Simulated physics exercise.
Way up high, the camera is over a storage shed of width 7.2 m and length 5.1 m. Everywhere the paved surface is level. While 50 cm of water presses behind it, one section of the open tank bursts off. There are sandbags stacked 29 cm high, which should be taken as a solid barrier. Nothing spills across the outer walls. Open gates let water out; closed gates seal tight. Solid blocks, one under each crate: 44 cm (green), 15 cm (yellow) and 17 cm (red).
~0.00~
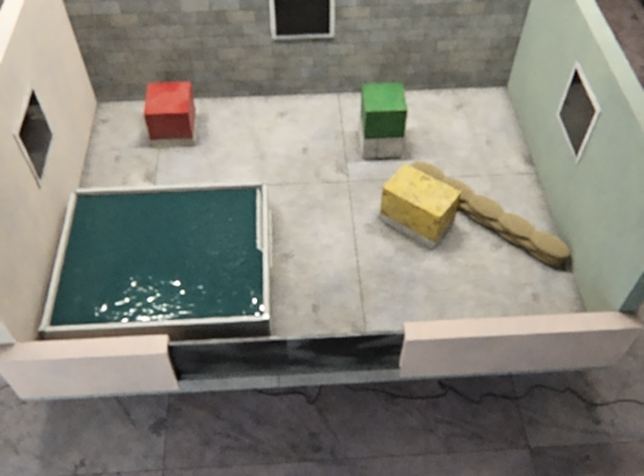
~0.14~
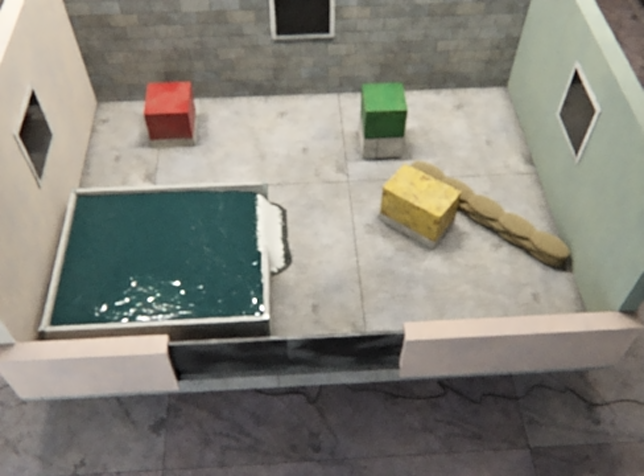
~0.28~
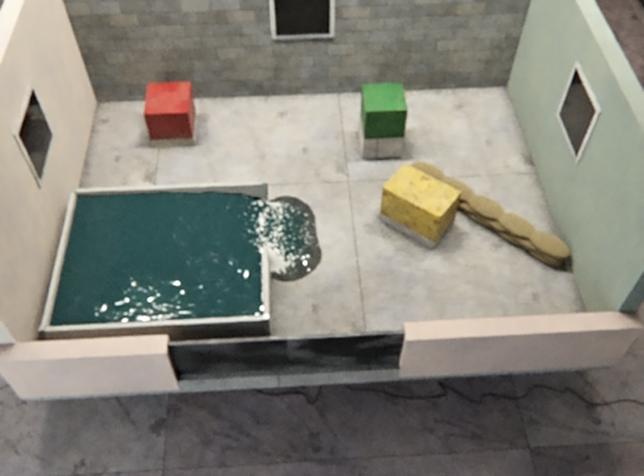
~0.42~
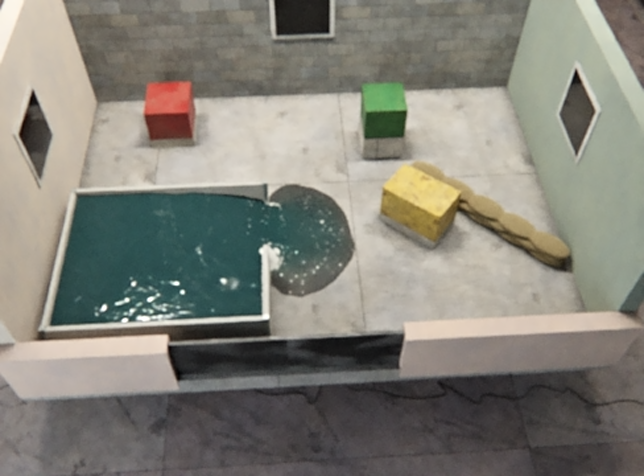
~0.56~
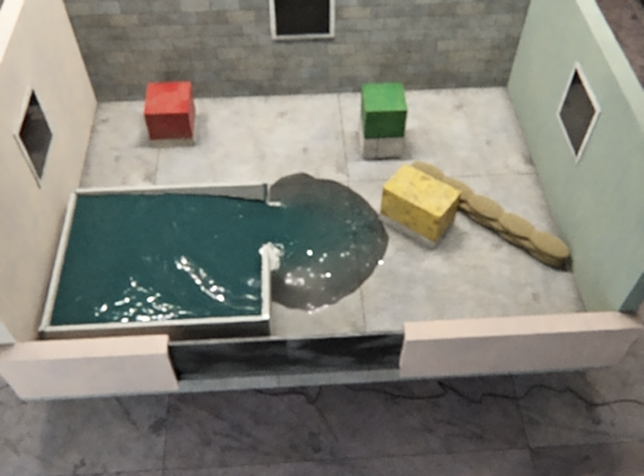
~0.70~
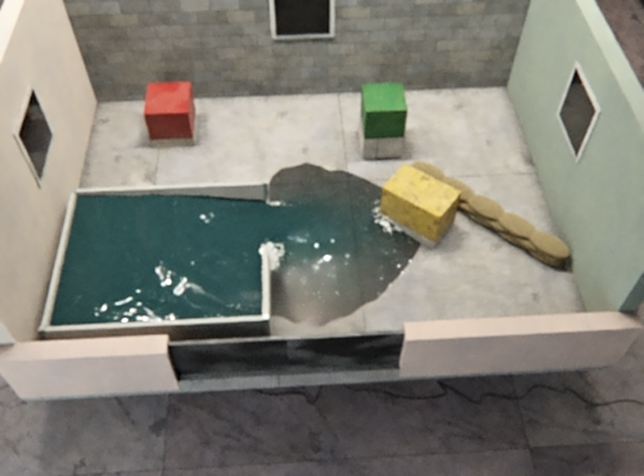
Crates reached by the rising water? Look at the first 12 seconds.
Green crate not reached, yellow crate reached, red crate not reached.
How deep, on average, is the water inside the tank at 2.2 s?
Some 35 cm on average.
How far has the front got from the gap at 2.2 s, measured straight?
Distance: Approx. 4.6 m.
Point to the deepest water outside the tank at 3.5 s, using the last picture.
The spot is near (569, 284) in the last view.
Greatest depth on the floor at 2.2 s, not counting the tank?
I'd put it at close to 30 cm.
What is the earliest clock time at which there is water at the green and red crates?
Green 1.0 s; red 4.0 s.
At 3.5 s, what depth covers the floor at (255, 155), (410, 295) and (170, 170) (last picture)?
Reading - approx. 0 / 6 / 0 cm.
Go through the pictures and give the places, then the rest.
Still water, 50 cm deep, in the open tank at (164, 253), in the first picture.
Water pours out at (265, 233) and has run 0.6 m, to (275, 208); deepest outside 24 cm, 50 cm at the open tank's back, in the second picture.
Water pours out at (265, 233) and has run 0.8 m, to (291, 201); deepest outside 26 cm, 50 cm at the open tank's back, in the third picture.
The front is at (348, 253), 1.2 m from the gap at (265, 234); 1.7 m2 of floor is under water; 50 cm left at the back of the open tank, in the fourth picture.
The front is at (380, 248), 1.7 m from the gap at (265, 233); 2.6 m2 of floor is under water; 50 cm left at the back of the open tank, in the fifth picture.
The front is at (413, 243), 2.1 m from the gap at (265, 233); 3.5 m2 of floor is under water; 50 cm left at the back of the open tank, in the sixth picture.
After 1.4 s water covers 25 % of the floor and is deepest (28 cm) near (279, 226); green plinth reached, yellow plinth reached, red plinth not reached.
After 2.2 s water covers 45 % of the floor and is deepest (30 cm) near (392, 168); green plinth reached, yellow plinth reached, red plinth not reached.
After 3.5 s water covers 55 % of the floor and is deepest (30 cm) near (569, 284); green plinth reached, yellow plinth reached, red plinth not reached.
After 7.0 s water covers 80 % of the floor and is deepest (18 cm) near (409, 351); green plinth reached, yellow plinth reached, red plinth reached.
After 12.0 s water covers 100 % of the floor and is deepest (14 cm) near (155, 365); highest at the green plinth 28 cm, highest at the yellow plinth 23 cm, highest at the red plinth 9 cm.
